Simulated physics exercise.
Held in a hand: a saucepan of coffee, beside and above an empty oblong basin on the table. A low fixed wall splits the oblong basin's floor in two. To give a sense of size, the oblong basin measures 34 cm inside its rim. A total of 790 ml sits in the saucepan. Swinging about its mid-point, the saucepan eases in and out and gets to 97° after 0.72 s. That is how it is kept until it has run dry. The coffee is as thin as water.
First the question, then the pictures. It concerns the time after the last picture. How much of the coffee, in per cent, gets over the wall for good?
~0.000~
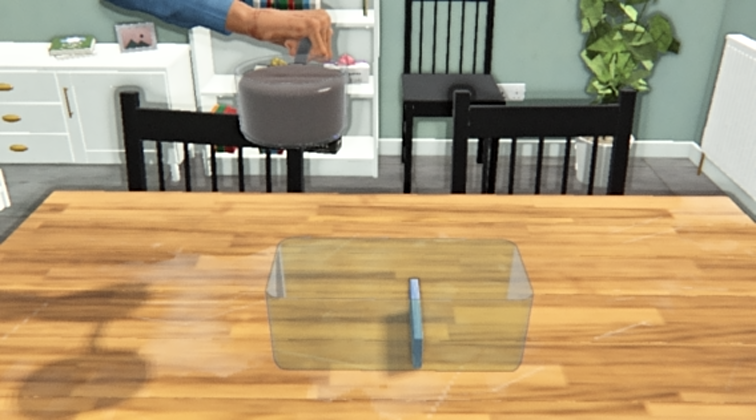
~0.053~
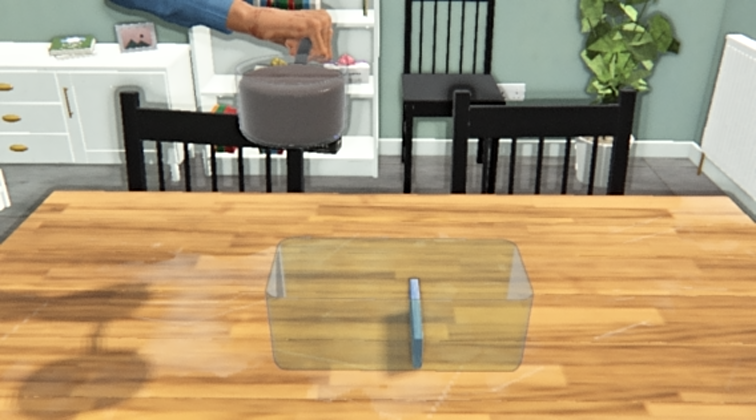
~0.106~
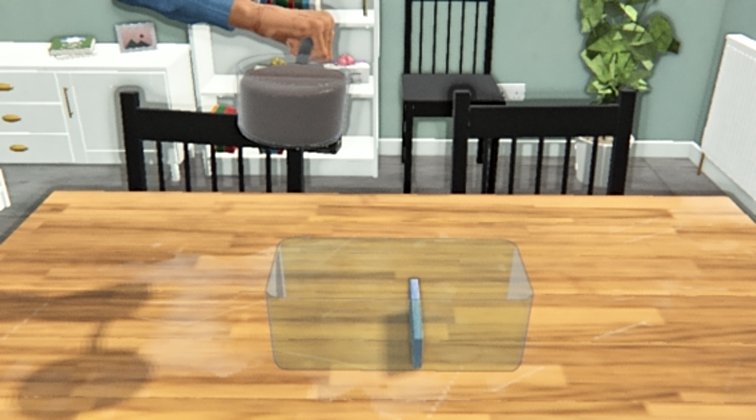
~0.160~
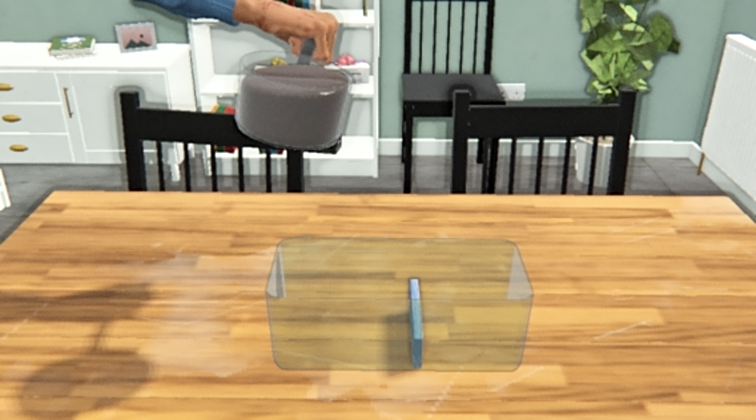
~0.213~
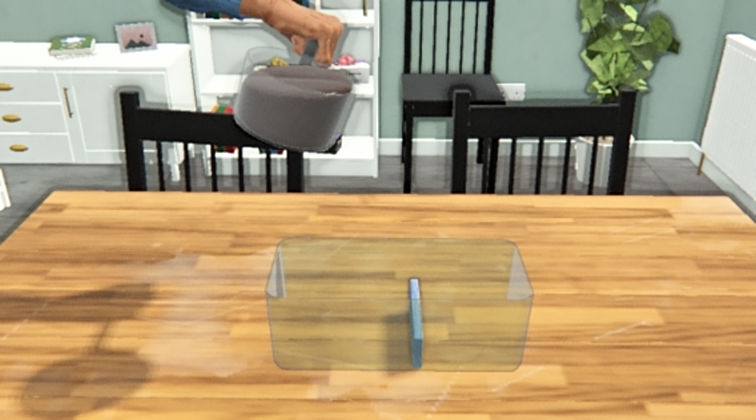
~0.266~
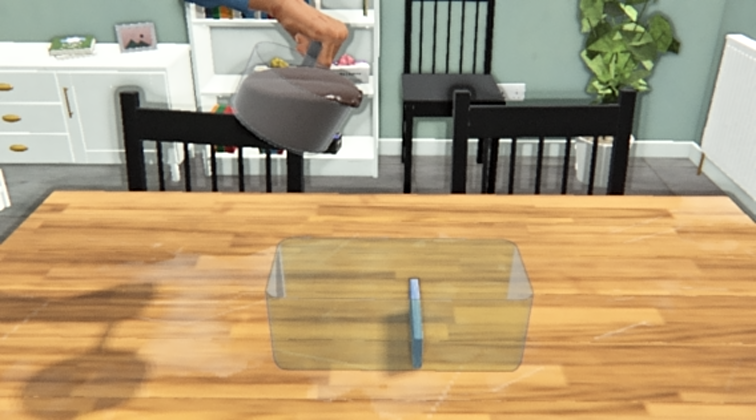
50 %.
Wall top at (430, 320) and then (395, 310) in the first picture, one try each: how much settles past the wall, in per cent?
First 30, then 85 per cent.
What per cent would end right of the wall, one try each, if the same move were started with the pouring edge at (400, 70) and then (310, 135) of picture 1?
Some 90 and 5 per cent, in that order.
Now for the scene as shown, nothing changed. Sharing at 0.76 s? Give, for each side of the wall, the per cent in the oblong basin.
Left roughly 22 per cent, right roughly 48.
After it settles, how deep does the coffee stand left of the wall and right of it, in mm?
Around 14 mm deep on the left, around 20 mm deep on the right.
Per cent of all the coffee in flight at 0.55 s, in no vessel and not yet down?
Near 50 per cent at that time.
By 0.55 s the tilt is 85° and 40 per cent is still to pour, 4 is left of the wall and 6 right of it.
By 0.76 s the tilt is 97° and 10 per cent is still to pour, 22 is left of the wall and 48 right of it.
By 0.98 s the tilt is 97° and 2 per cent is still to pour, 41 is left of the wall and 50 right of it.
By 1.22 s the tilt is 97° and 1 per cent is still to pour, 46 is left of the wall and 50 right of it.
At rest 48 per cent lies left of the wall, 50 right of it and 2 outside.
